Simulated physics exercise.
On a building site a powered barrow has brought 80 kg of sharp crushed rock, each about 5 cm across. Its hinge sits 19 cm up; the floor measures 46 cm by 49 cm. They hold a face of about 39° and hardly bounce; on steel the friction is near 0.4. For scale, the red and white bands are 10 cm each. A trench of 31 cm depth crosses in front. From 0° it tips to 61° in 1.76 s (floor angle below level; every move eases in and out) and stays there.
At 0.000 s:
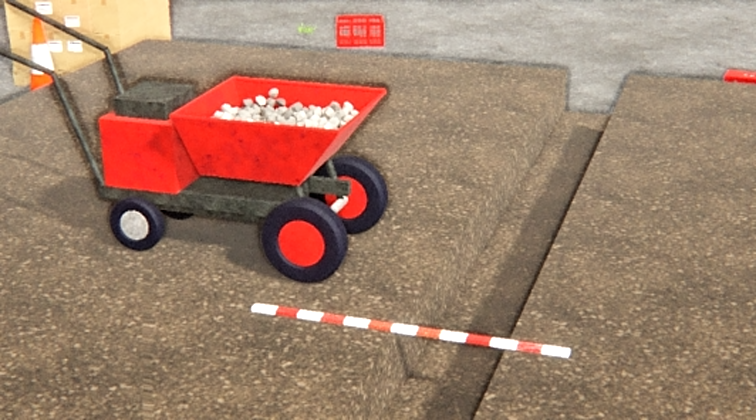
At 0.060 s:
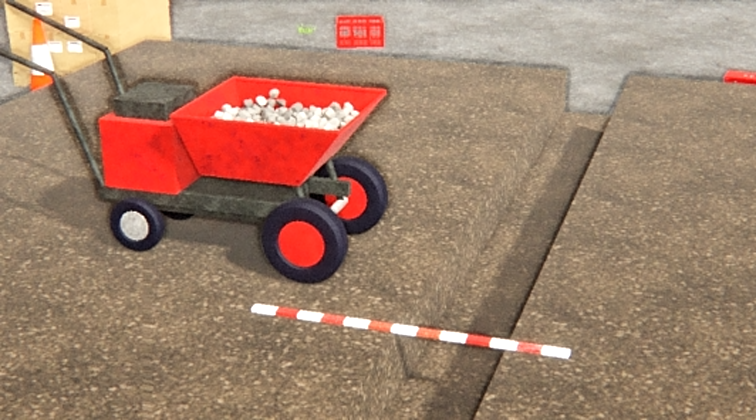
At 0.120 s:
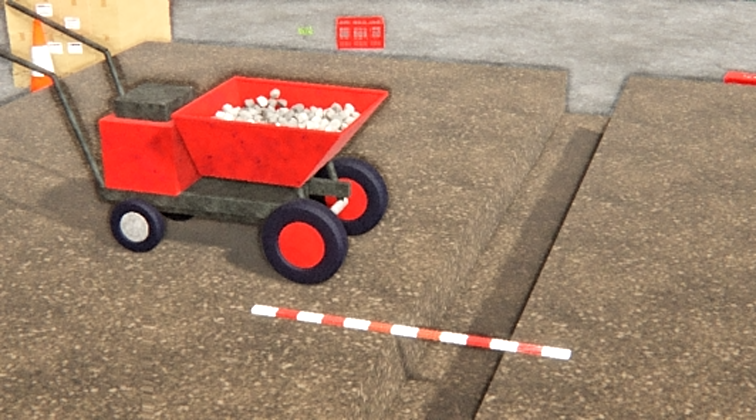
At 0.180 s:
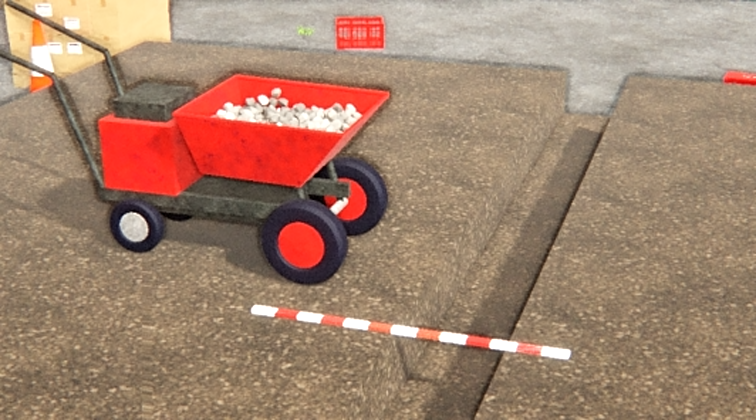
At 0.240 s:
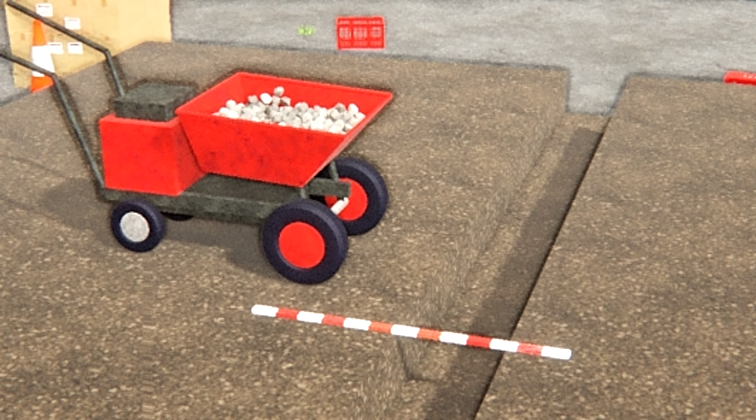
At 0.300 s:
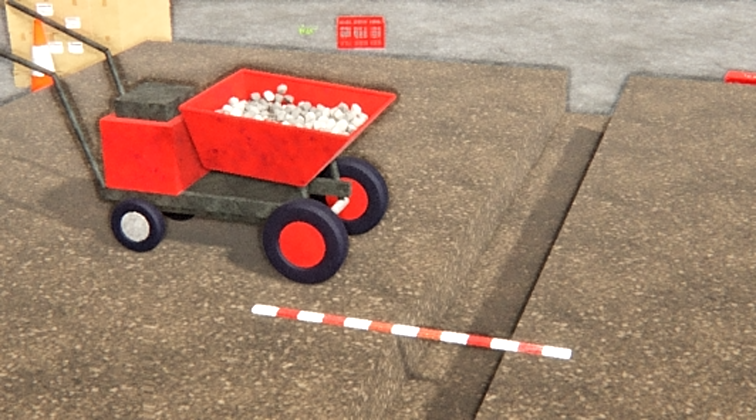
Building site with a trench, a red powered barrow standing still while its tray of pale crushed rock tilts very slightly forward.
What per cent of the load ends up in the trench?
About 27 per cent.
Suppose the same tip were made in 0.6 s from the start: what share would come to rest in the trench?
Then about 50 per cent.
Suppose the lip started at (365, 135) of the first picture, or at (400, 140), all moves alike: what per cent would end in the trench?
About 30 and 25 per cent.
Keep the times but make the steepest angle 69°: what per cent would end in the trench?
It would be near 80 per cent.
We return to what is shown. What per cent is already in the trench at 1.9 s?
About 5 per cent by then.
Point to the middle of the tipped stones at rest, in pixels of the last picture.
Around (480, 339).
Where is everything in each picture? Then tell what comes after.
The tray is at 0°, its lip at (338, 132); the top of the load is at (290, 107), in the first frame.
Lip at (339, 133), floor tilted 0°, highest stones at (290, 108); the stones move at 0.1 m/s on average, in the second frame.
The tray is at 1°, its lip at (340, 135); the top of the load is at (286, 109); the stones move at 0.1 m/s on average, in the third frame.
Lip at (341, 136), floor tilted 2°, highest stones at (284, 108); the stones move at 0.1 m/s on average, in the fourth frame.
The tray is at 3°, its lip at (345, 137); the top of the load is at (273, 106); the stones move at 0.2 m/s on average, in the fifth frame.
Lip at (348, 138), floor tilted 5°, highest stones at (276, 104); the stones move at 0.2 m/s on average, in the sixth frame.
After 1.3 s the floor is at 51°; 100 % in the tray; the foremost stones are at (408, 183).
After 1.9 s the floor is at 61°; 97 % in the tray, 3 % in the trench; the foremost stones are at (479, 286).
After 2.2 s the floor is at 61°; 88 % in the tray, 12 % in the trench; the foremost stones are at (523, 337).
After 4.2 s the floor is at 61°; 73 % in the tray, 27 % in the trench; the foremost stones are at (529, 338).
